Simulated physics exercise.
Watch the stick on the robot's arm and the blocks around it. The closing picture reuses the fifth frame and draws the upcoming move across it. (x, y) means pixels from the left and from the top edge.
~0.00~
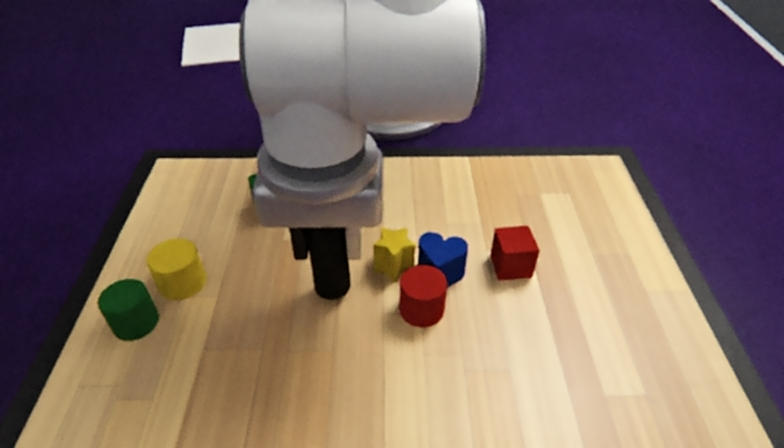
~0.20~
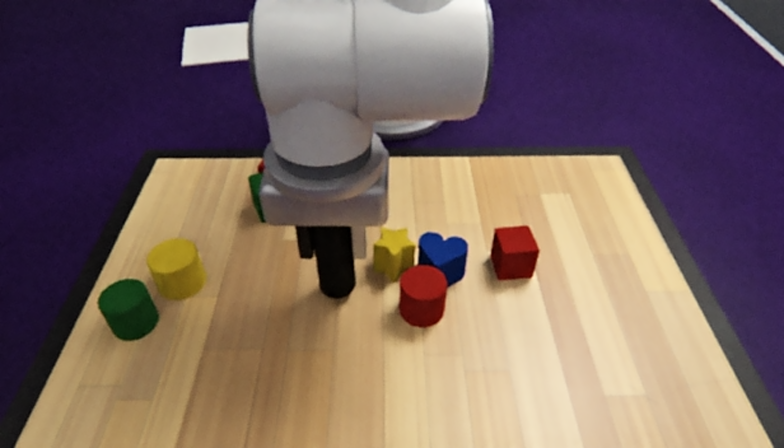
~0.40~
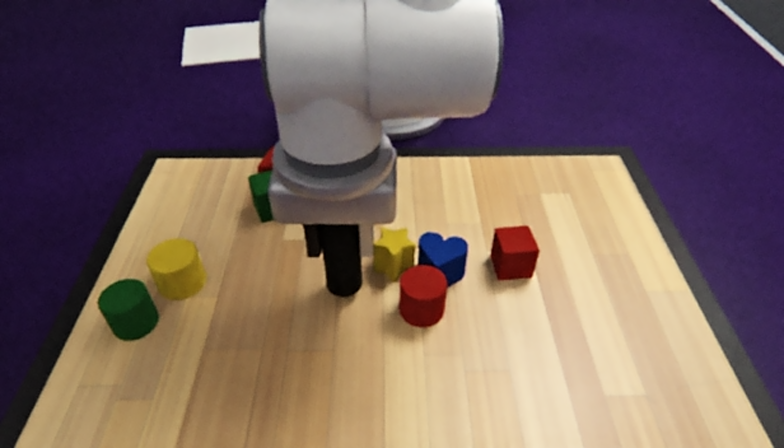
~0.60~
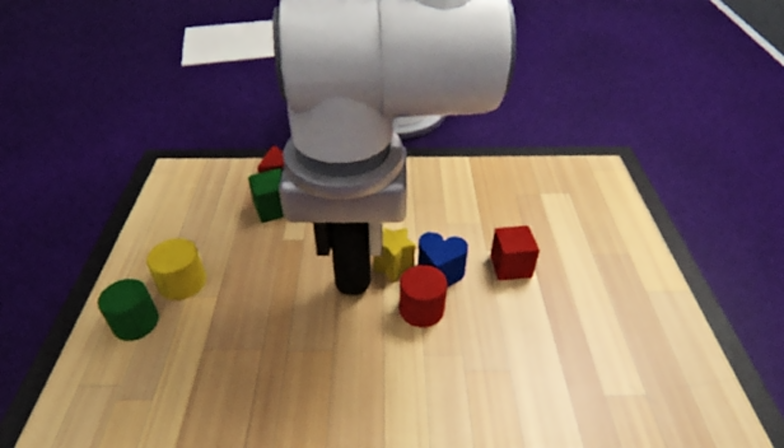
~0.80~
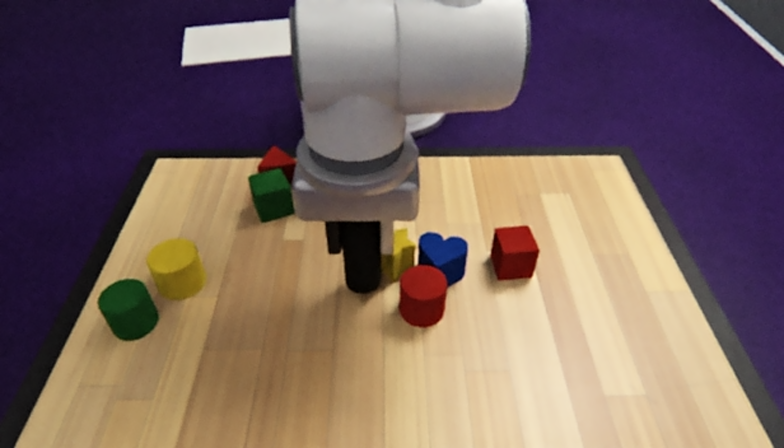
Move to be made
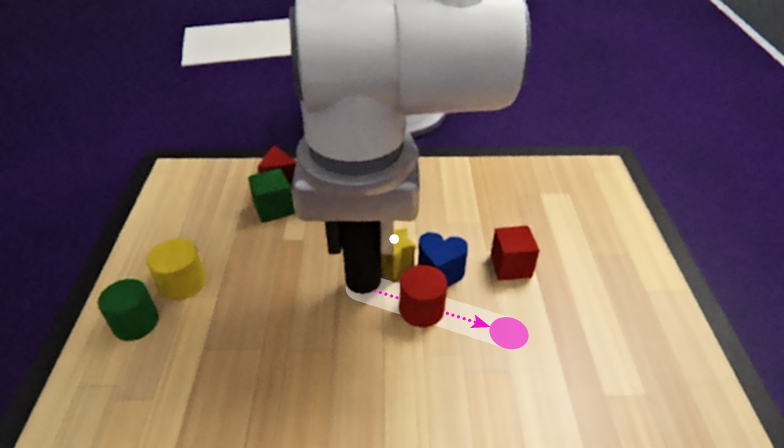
A white robot arm holding a short black stick reaches over a pale wooden board with a dark edge, set on purple and seen from above by a still camera. Green and yellow cylinders sit at left, green and red blocks behind, and a yellow star, blue heart, red cylinder and red cube toward the right. The arm slides slowly right, nearing the star, while the blocks stay still.
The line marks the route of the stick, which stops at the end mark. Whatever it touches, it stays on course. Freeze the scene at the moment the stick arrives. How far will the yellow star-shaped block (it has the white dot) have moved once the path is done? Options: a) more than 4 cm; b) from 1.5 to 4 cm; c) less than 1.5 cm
Correct choice: C.
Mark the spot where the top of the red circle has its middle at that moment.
Put as a pixel place, it's (549, 337).
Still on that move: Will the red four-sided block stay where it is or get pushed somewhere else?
Once the stick is done, the red four-sided block remains in the old spot.
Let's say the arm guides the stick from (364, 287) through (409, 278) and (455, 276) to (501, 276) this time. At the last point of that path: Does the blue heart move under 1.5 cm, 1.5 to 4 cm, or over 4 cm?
Covers over 4 cm.
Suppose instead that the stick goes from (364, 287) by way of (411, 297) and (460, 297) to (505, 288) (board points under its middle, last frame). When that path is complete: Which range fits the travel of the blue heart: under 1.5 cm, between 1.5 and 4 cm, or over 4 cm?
The shift is from 1.5 to 4 cm.
Drawn move, from (364, 287) to (509, 333); the dot is on the yellow star-shaped block.
On the path given first. One third of the way, stick (411, 295); red circle (451, 291).
Two thirds of the way, stick (460, 310); red circle (501, 312).
At the end, stick (511, 326); yellow star-shaped block still; red circle (549, 337); red four-sided block still.
